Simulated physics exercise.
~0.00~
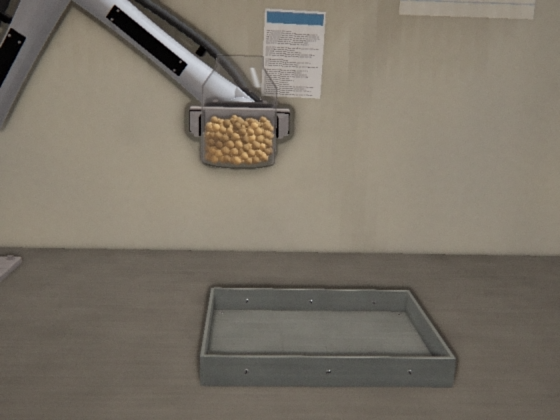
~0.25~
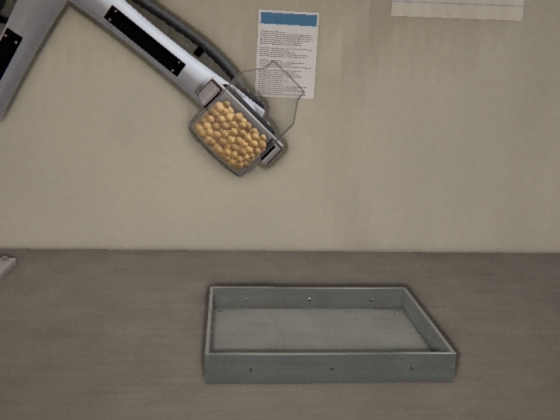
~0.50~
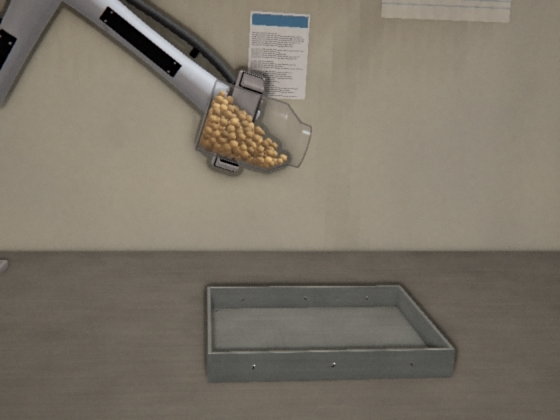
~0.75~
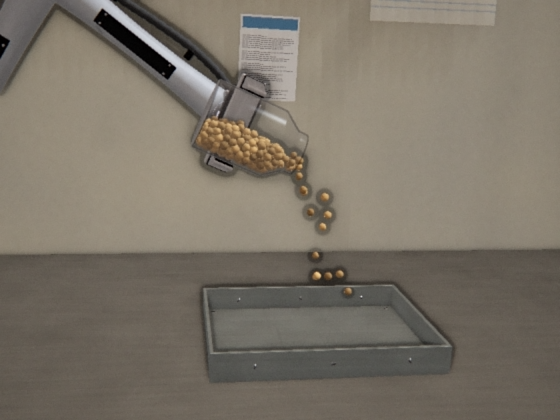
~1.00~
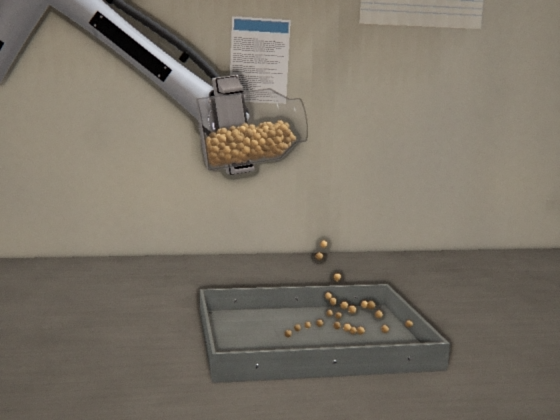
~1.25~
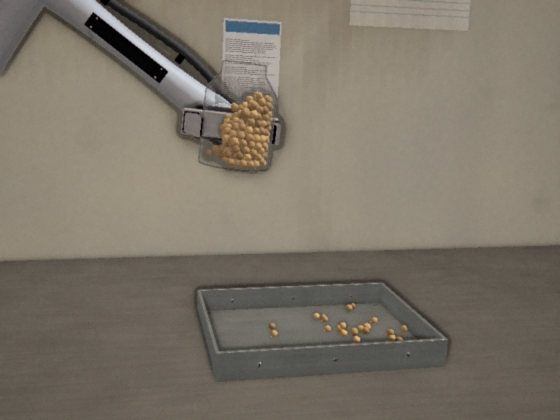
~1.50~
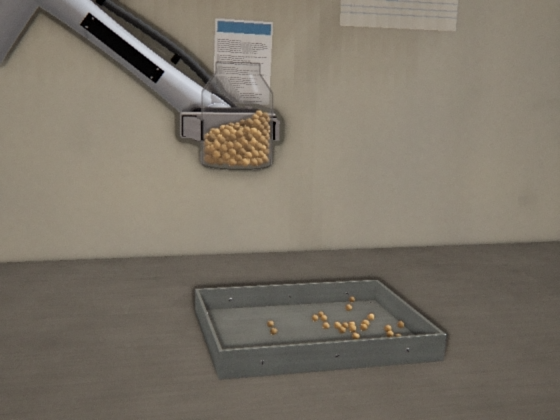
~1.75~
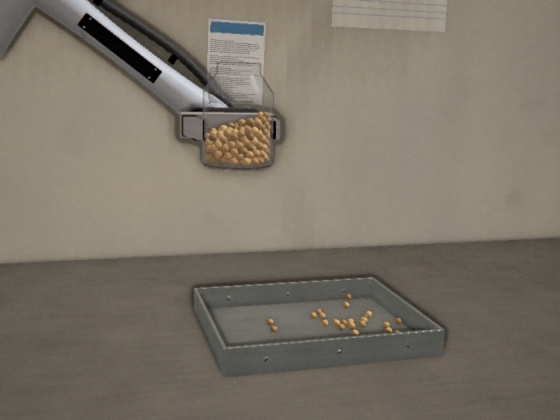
At the start, a robotic arm holds a clear jar partly filled with round, tan chickpeas upright above an empty grey tray on a table. The arm tips the jar to the right until it lies on its side, and the chickpeas slide toward its neck. A small stream spills from the mouth and drops into the tray, where the pieces scatter. The arm then turns the jar back upright, stopping the flow. At the end, the jar stays still with most of the chickpeas inside, while a modest scattering rests in the tray.
